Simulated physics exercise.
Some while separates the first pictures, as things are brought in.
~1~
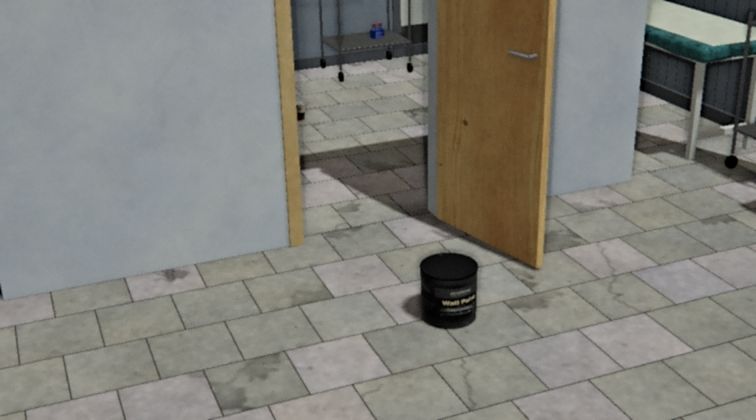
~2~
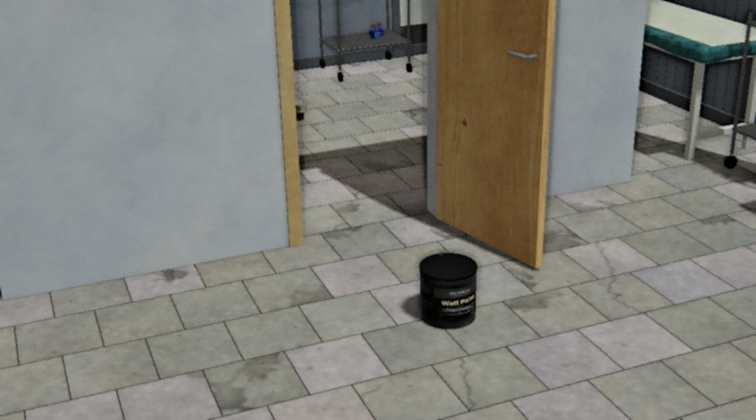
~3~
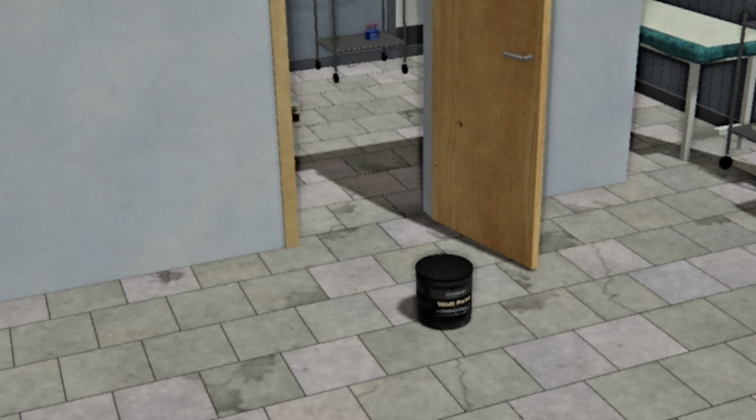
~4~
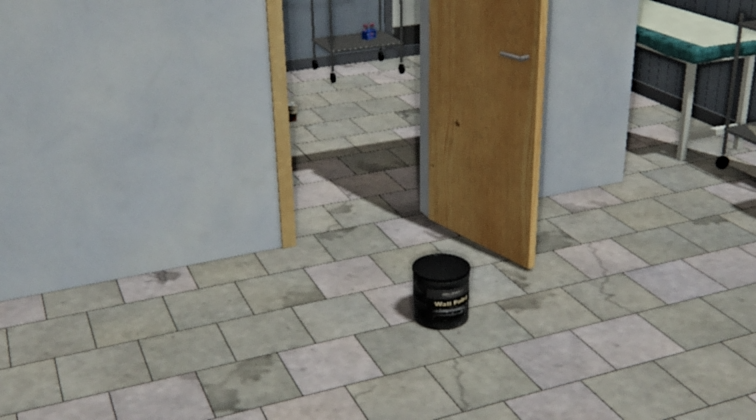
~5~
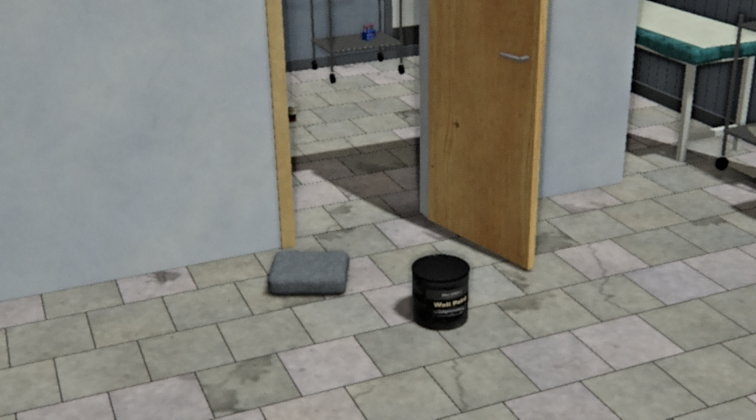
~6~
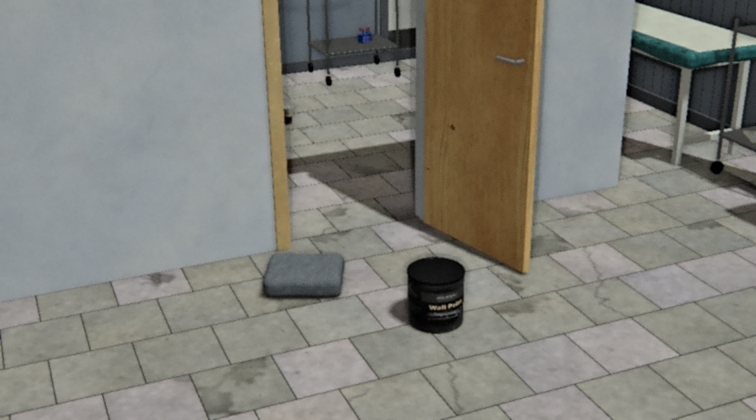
A black pail sits by a wide-open door, and a grey cushion appears to its left.
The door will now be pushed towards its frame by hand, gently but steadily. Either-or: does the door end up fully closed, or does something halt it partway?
The door ends up fully closed.
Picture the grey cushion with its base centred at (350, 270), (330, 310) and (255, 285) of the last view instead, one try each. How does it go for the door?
So on try one it is halted early, on try two it completes its arc, and on try three it completes its arc.
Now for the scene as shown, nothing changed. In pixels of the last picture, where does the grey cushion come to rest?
Around (280, 274).
Then, 0.90 s on from there, door 77° open.
Then, 1.60 s on from there, door 38° open.
Then, 2.00 s on from there, door 16° open; grey cushion shifted a little near (280, 274).
In the end, door 0° open; both unmoved. At the end, from the last picture's camera, grey cushion near (280, 274).
